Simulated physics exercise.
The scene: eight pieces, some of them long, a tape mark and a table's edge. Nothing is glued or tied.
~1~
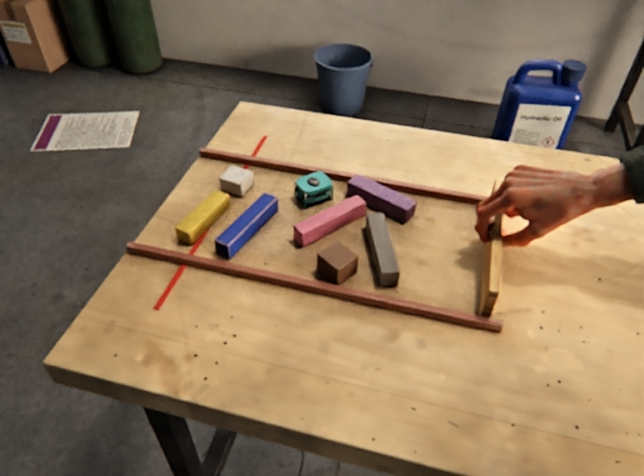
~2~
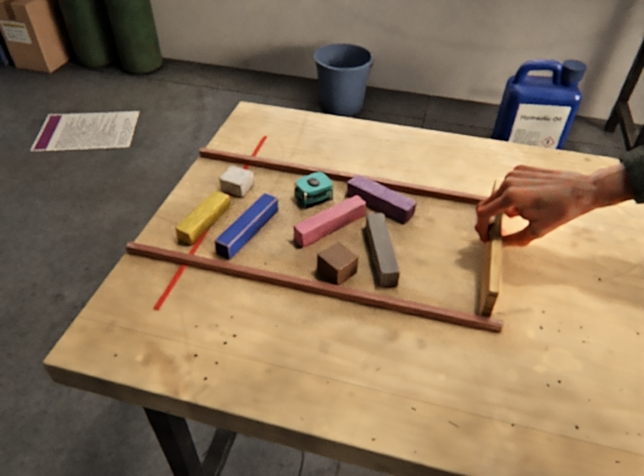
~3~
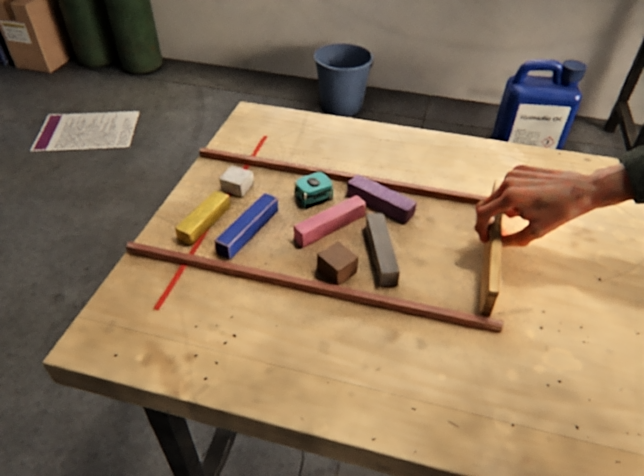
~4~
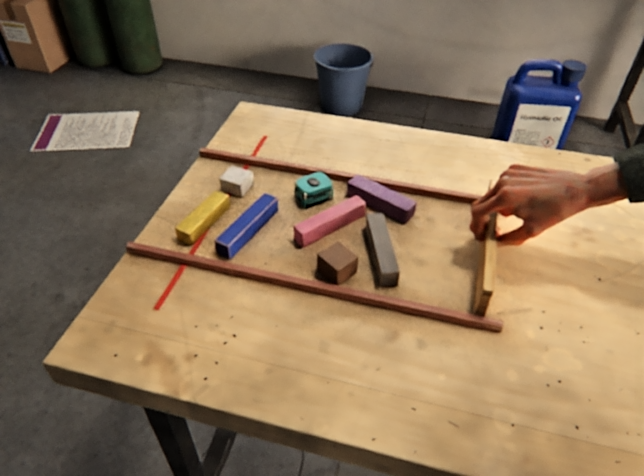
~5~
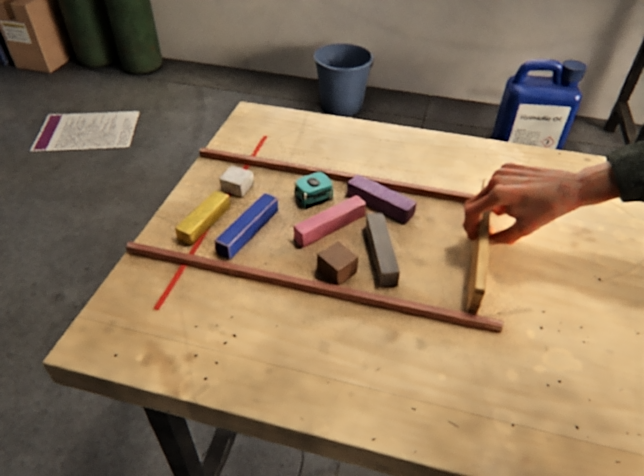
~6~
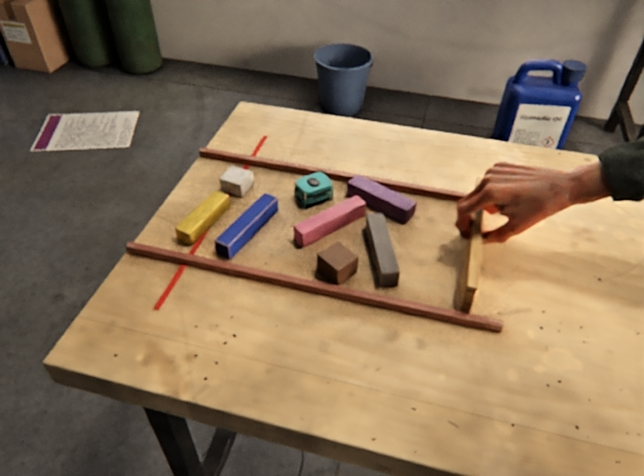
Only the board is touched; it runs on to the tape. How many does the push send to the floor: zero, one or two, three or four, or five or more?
As it turns out, the number that fall off is one or two.
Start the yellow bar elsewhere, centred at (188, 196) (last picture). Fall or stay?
Then it falls.
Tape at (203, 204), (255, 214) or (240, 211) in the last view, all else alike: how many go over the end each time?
In that order 4, 0 and 0.
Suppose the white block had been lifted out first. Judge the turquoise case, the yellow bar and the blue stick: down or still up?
The turquoise case stays on, the yellow bar tumbles off, the blue stick survives.
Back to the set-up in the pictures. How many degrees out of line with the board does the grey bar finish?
Near 0 degrees.
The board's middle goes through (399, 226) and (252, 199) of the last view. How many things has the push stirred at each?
By then 2, and 8.
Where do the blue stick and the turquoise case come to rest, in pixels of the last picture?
The blue stick at (159, 213), the turquoise case at (190, 179).
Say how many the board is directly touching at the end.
2 of them.
Soon after, none off yet; yellow bar at rest near (204, 217); white block at rest near (237, 181); blue stick at rest near (248, 225).
In the end, the number that fall off is one or two; gone, white block and yellow bar.
